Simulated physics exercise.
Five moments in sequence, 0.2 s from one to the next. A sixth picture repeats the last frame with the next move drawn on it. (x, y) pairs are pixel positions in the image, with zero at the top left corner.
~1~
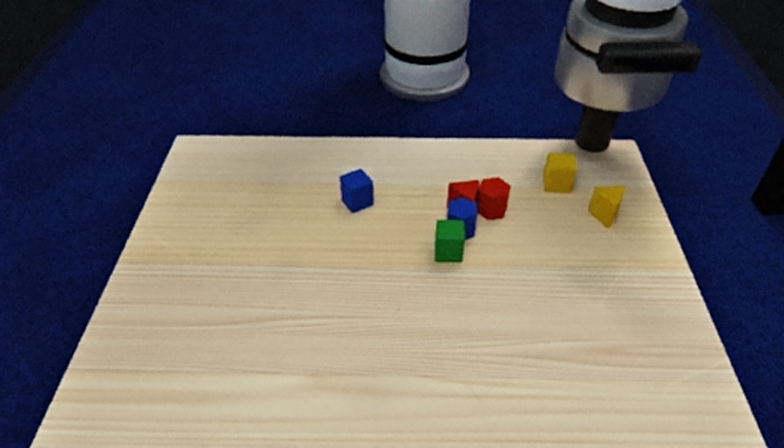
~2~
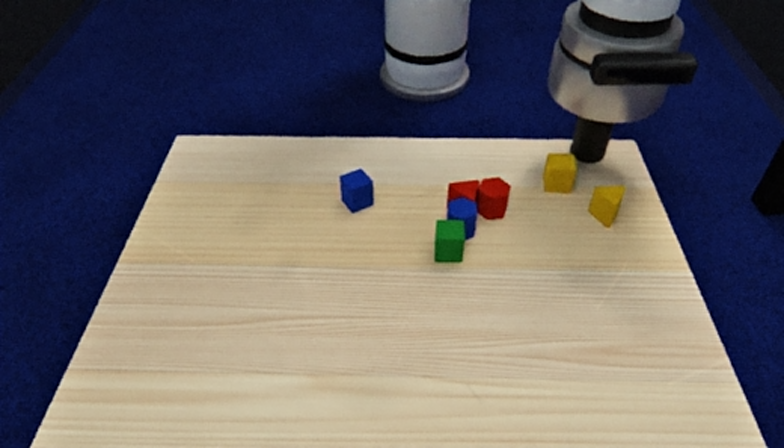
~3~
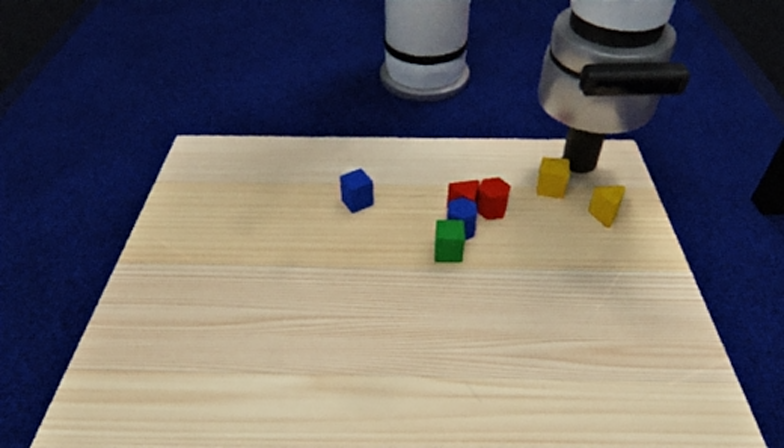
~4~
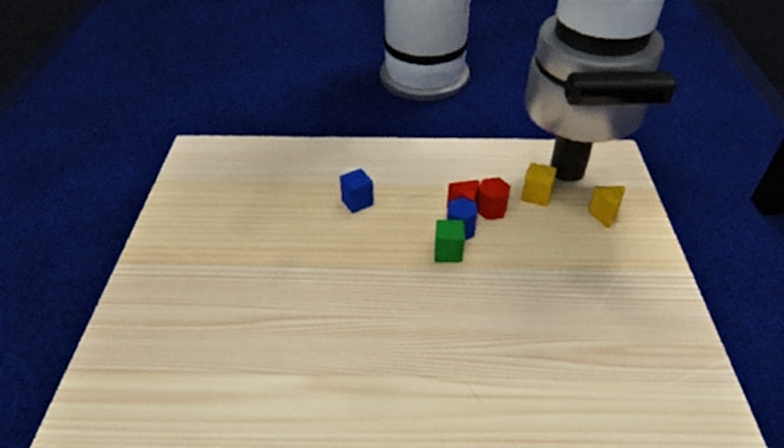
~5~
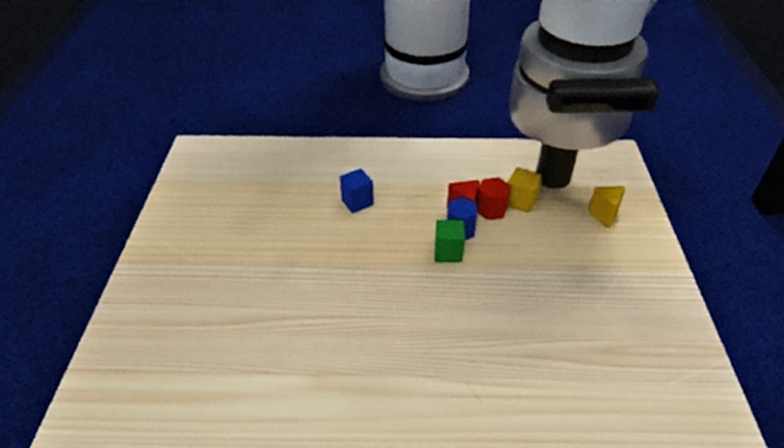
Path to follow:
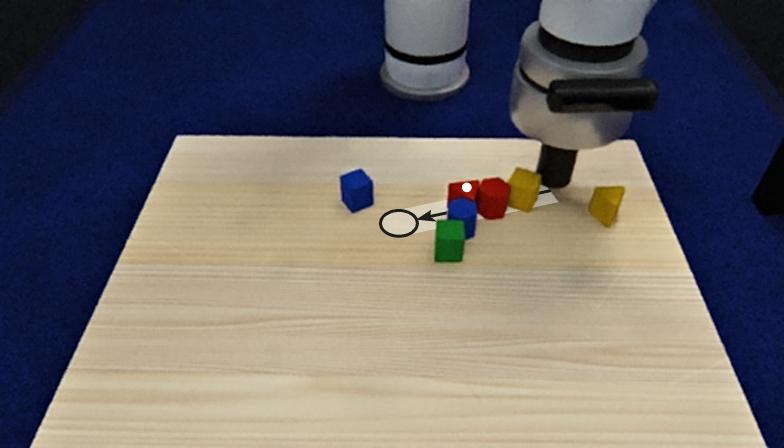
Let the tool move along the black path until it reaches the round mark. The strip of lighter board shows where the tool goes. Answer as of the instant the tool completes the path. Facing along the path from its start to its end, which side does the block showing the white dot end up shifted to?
It's set to shift right.
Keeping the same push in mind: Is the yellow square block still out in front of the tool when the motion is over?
Yes - that is the case.
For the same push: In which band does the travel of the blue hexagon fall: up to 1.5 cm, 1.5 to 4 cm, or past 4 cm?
That one ends up more than 4 cm from where it is now.
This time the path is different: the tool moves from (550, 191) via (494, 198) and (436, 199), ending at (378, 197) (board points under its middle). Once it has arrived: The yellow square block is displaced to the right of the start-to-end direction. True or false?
The statement is false.
The drawn path runs straight from (550, 191) to (399, 223); the dot is on the red triangular block.
What follows on the original path. One third of the way, tool at (503, 188); blue hexagon at (437, 213), turned 70° anticlockwise; red triangular block at (422, 186); red hexagon at (445, 193); yellow square block at (472, 184), turned 25° clockwise.
Two thirds of the way, tool at (452, 199); blue hexagon at (430, 215), turned 100° anticlockwise; red triangular block at (379, 184), turned 50° clockwise; red hexagon at (392, 200), turned 15° clockwise; yellow square block at (420, 194), turned 35° clockwise.
At the end, tool at (399, 210); blue hexagon at (417, 221), turned 160° anticlockwise; red triangular block at (378, 184), turned 55° clockwise; red hexagon at (336, 209), turned 20° clockwise; yellow square block at (366, 204), turned 45° clockwise.
